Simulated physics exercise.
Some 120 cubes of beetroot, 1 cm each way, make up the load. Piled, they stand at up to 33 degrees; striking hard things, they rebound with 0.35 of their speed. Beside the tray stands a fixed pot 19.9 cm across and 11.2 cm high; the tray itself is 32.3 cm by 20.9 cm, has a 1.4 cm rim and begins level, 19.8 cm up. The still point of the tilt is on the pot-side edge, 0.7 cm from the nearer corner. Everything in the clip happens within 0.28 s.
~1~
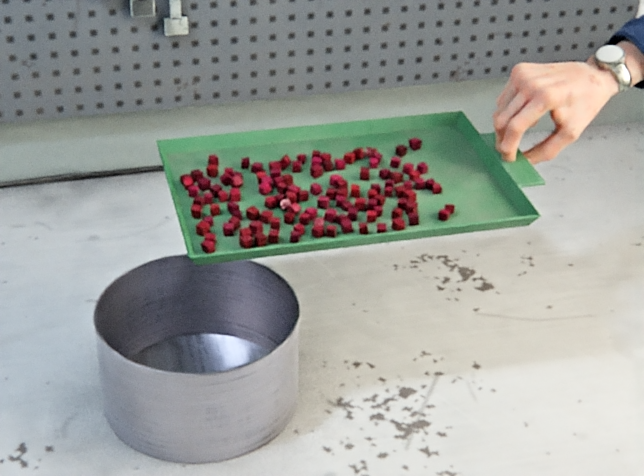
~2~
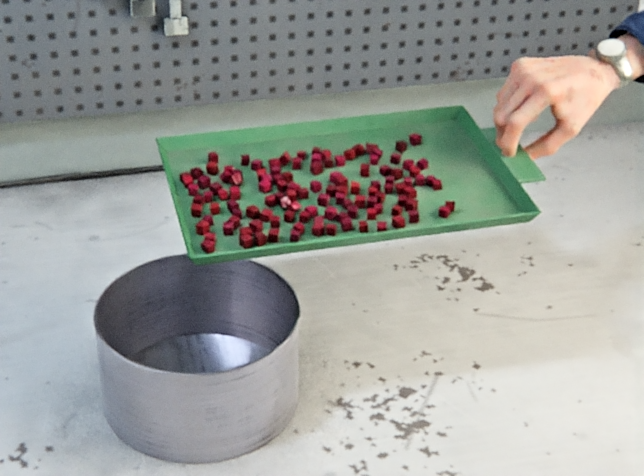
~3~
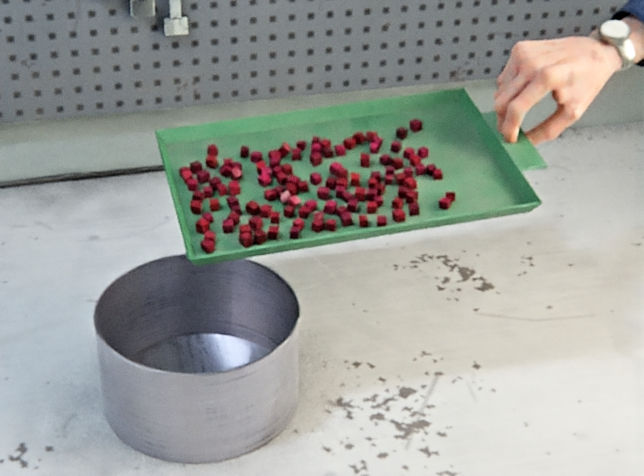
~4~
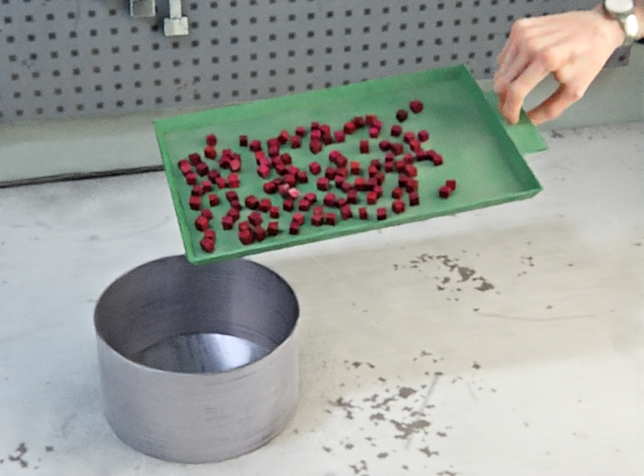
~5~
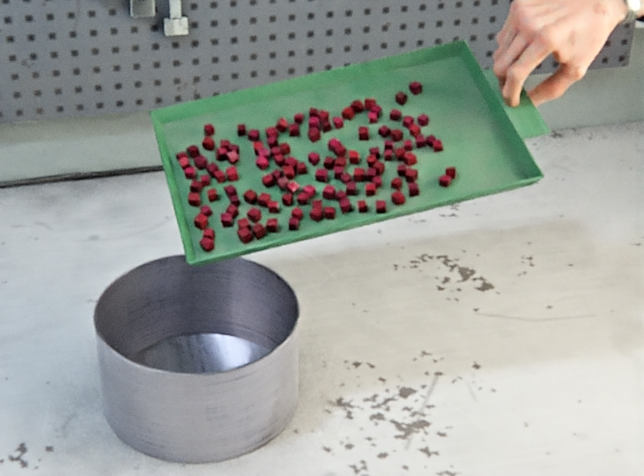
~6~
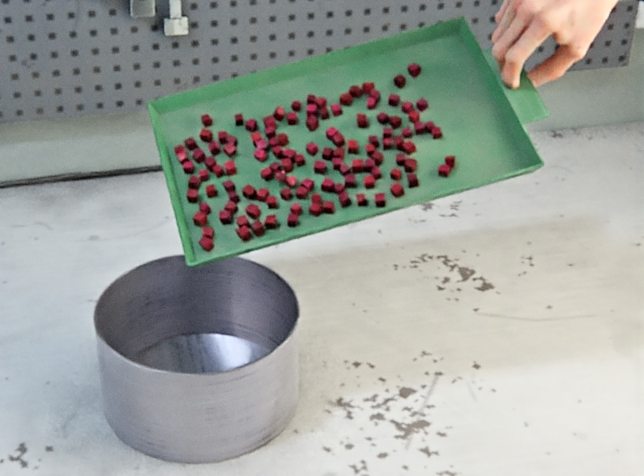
Green tray of small dark red cubes tilting gradually as a hand raises its right end, beside a metal pot below.
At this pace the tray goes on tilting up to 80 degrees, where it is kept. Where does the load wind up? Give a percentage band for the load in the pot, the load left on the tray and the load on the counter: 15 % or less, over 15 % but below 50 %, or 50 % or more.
Pot: In between; left on the tray: Up to 15 %; counter: 50 % or more.
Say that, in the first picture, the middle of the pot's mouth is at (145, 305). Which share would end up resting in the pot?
With the pot there, close to 30 per cent.
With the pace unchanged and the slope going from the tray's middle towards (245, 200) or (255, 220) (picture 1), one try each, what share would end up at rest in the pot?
Some 60 and 55 per cent.
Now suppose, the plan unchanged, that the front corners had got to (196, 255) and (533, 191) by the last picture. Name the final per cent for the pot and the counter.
Pot: 35, counter: 65.
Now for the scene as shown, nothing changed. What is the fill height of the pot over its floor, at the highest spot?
Some 1.0 cm up.
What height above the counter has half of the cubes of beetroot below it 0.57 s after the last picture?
Around 22 cm up.
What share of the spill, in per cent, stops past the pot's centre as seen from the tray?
Roughly 80 percent of the spill.
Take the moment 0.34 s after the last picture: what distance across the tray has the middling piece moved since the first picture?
Roughly 4 cm.
Then, 0.34 s after the last picture, tilt 49 degrees; the tray holds 100 %, the pot 0 %.
Then, 0.57 s after the last picture, tilt 69 degrees; the tray holds 60 %, the pot 5 %.
Then, 0.91 s after the last picture, tilt 80 degrees; the tray holds 5 %, the pot 35 %.
In the end, pot 40 %, tray 0 %, counter 60 %.
